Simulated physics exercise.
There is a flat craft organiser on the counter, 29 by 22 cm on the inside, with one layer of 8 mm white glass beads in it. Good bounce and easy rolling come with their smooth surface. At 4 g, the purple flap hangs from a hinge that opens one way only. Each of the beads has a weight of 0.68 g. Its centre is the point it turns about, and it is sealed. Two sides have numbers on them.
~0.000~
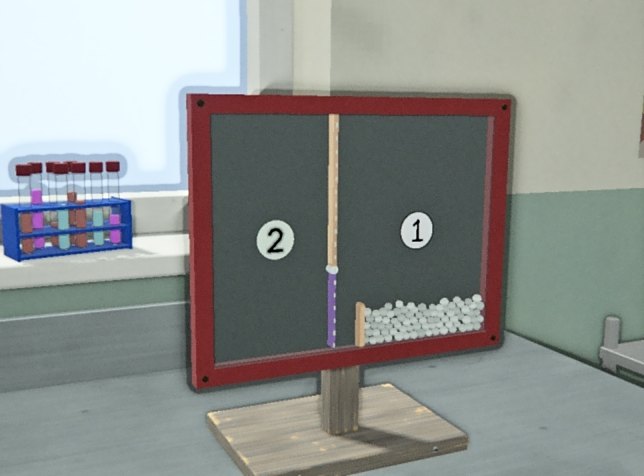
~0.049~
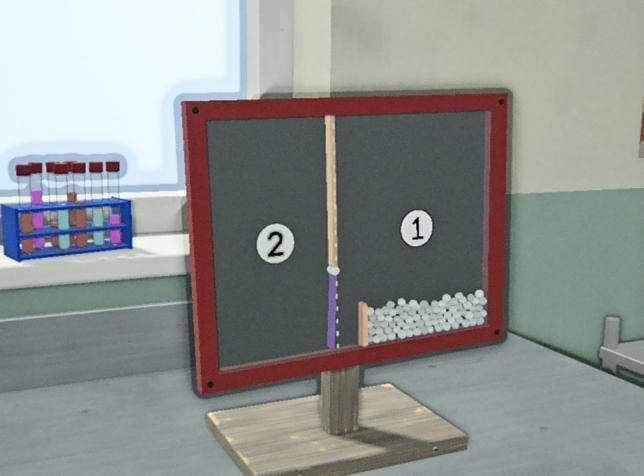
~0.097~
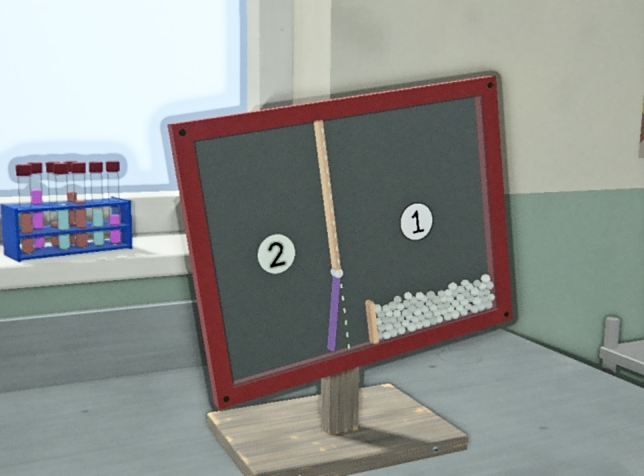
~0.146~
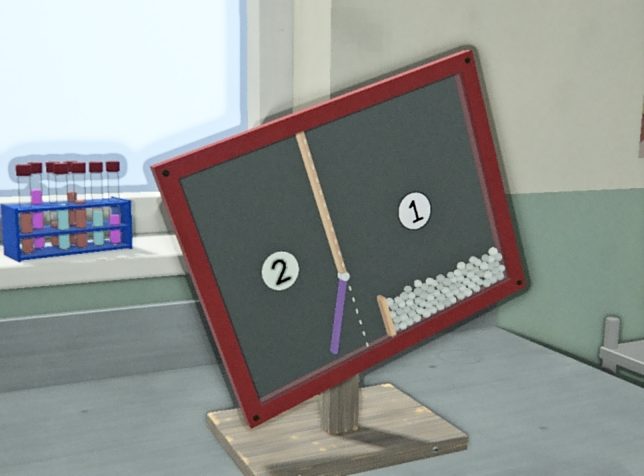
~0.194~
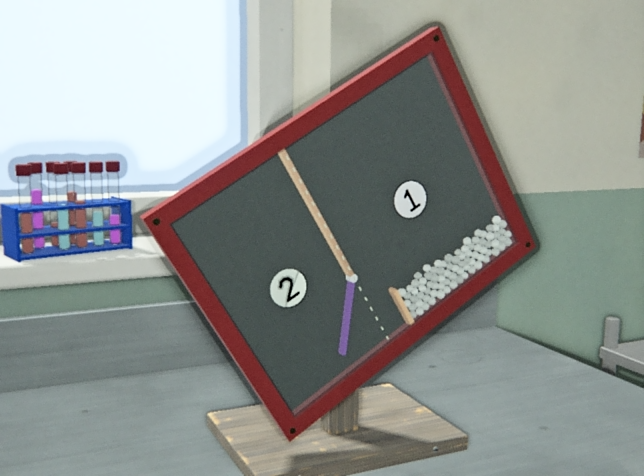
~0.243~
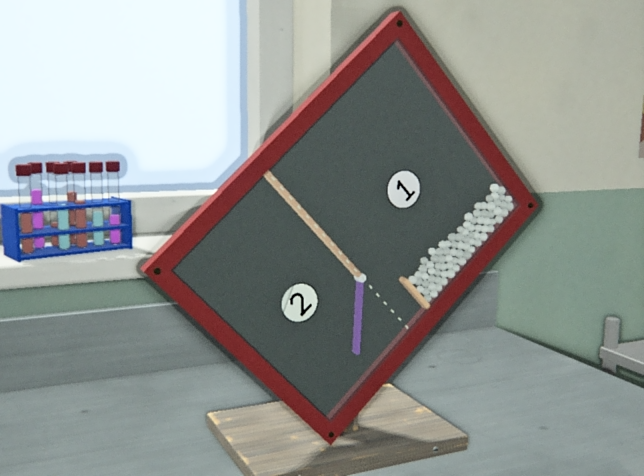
We see a red-framed panel of small white beads on a wooden stand turn steadily anticlockwise from level to a steep slant, the beads staying heaped at right behind a short wall while a purple flap swings off its dashed line.
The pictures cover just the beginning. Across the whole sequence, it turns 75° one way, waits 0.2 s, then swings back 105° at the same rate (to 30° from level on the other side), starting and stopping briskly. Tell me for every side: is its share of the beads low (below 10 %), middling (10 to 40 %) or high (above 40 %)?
Shares: No. 1 high, 2 high.
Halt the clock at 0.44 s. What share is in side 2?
About 0 per cent.
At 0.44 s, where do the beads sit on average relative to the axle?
Some 10 cm right and 3 cm above.
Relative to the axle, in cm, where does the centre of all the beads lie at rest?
Offset approx. 5 cm left, 8 cm below.
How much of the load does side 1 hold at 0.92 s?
The share there is some 40 per cent.
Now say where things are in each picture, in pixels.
In the first frame, level; about 80 beads; beads' middle (424, 320); highest (399, 304); purple flap (332, 269); no. 1 (417, 230), no. 2 (276, 240).
In the second frame, turned 2° anticlockwise; beads' middle (426, 317); highest (459, 296).
In the third frame, turned 8° anticlockwise; beads' middle (434, 307); highest (486, 279); wall ends (336, 267), (370, 303).
In the fourth frame, turned 19° anticlockwise; beads' middle (446, 289); highest (493, 252); purple flap (344, 276) tilted 7°.
In the fifth frame, turned 31° anticlockwise; beads' middle (456, 267); highest (497, 220).
In the sixth frame, turned 43° anticlockwise; beads' middle (461, 244); highest (495, 188); purple flap (360, 277); no. 1 (404, 189), no. 2 (300, 303).
By 0.44 s, it stands 75° anticlockwise; the beads' middle is 10 cm right of and 3 cm above the centre; no. 1, 100 %; purple flap open 57°.
By 0.92 s, it stands 23° anticlockwise; the beads' middle is 2 cm left of and 10 cm below the centre; no. 1, 40 %, no. 2, 60 %; purple flap open 49°.
By 1.20 s, it stands 30° clockwise; the beads' middle is 9 cm left of and 6 cm below the centre; no. 1, 40 %, no. 2, 60 %; purple flap open 36°.
At rest by 2.0 s, it stands 30° clockwise; no. 1, 45 %, no. 2, 50 %; purple flap open 10°.
